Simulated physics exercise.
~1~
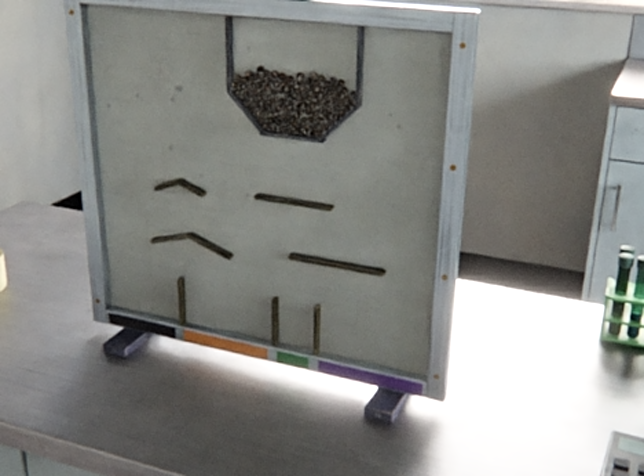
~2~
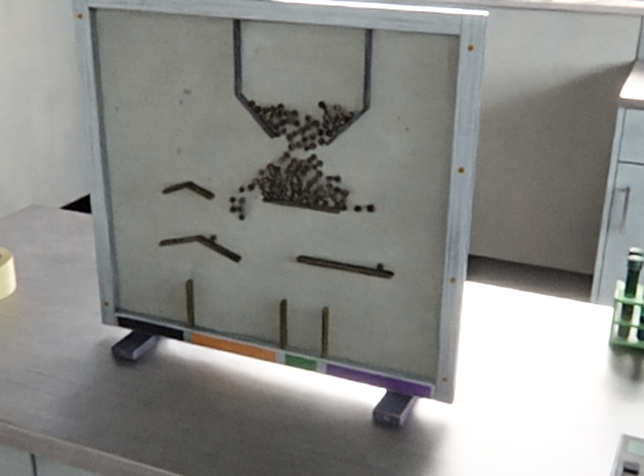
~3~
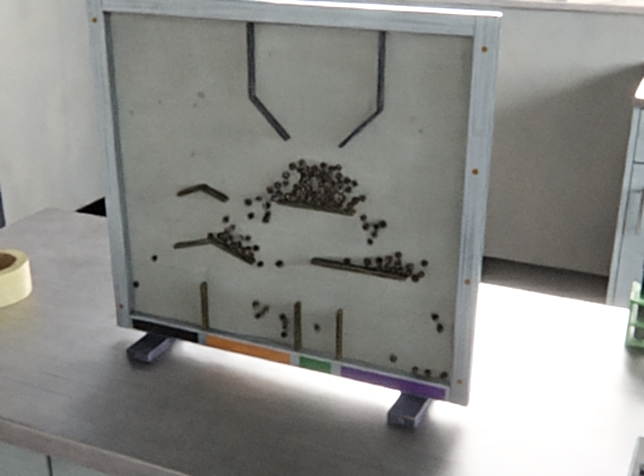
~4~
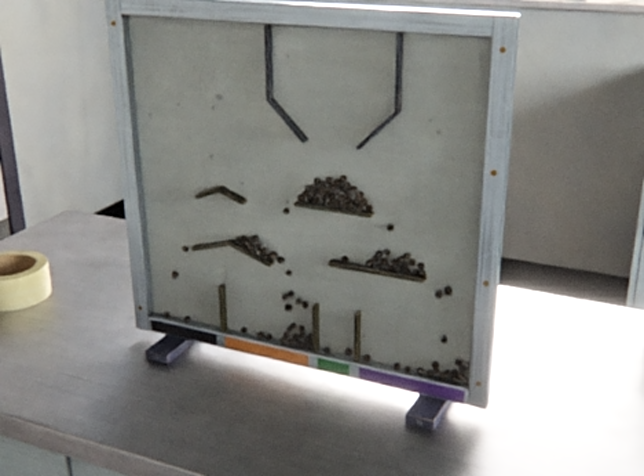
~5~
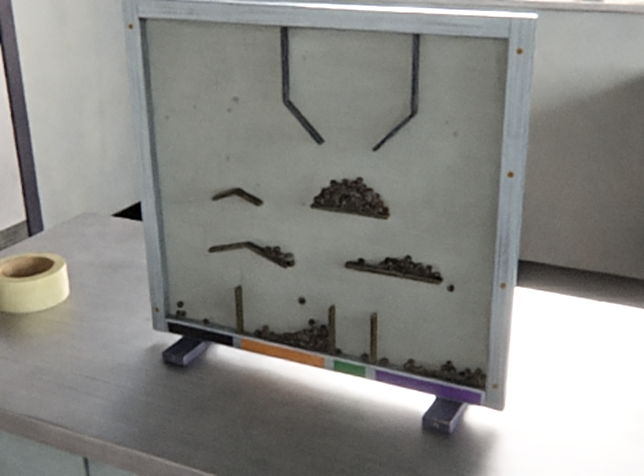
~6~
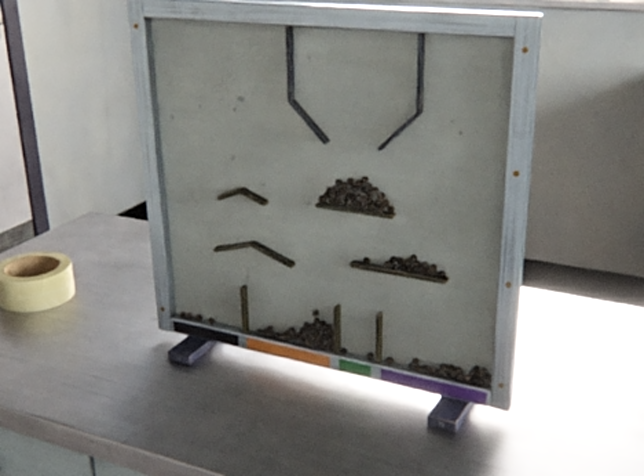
On a lab bench, small round brown pills poured from an opened hopper inside an upright flat case, piling on the ledges and spilling into the bins, until many rested on ledges, orange and purple held most below, black had few, and green looked empty.
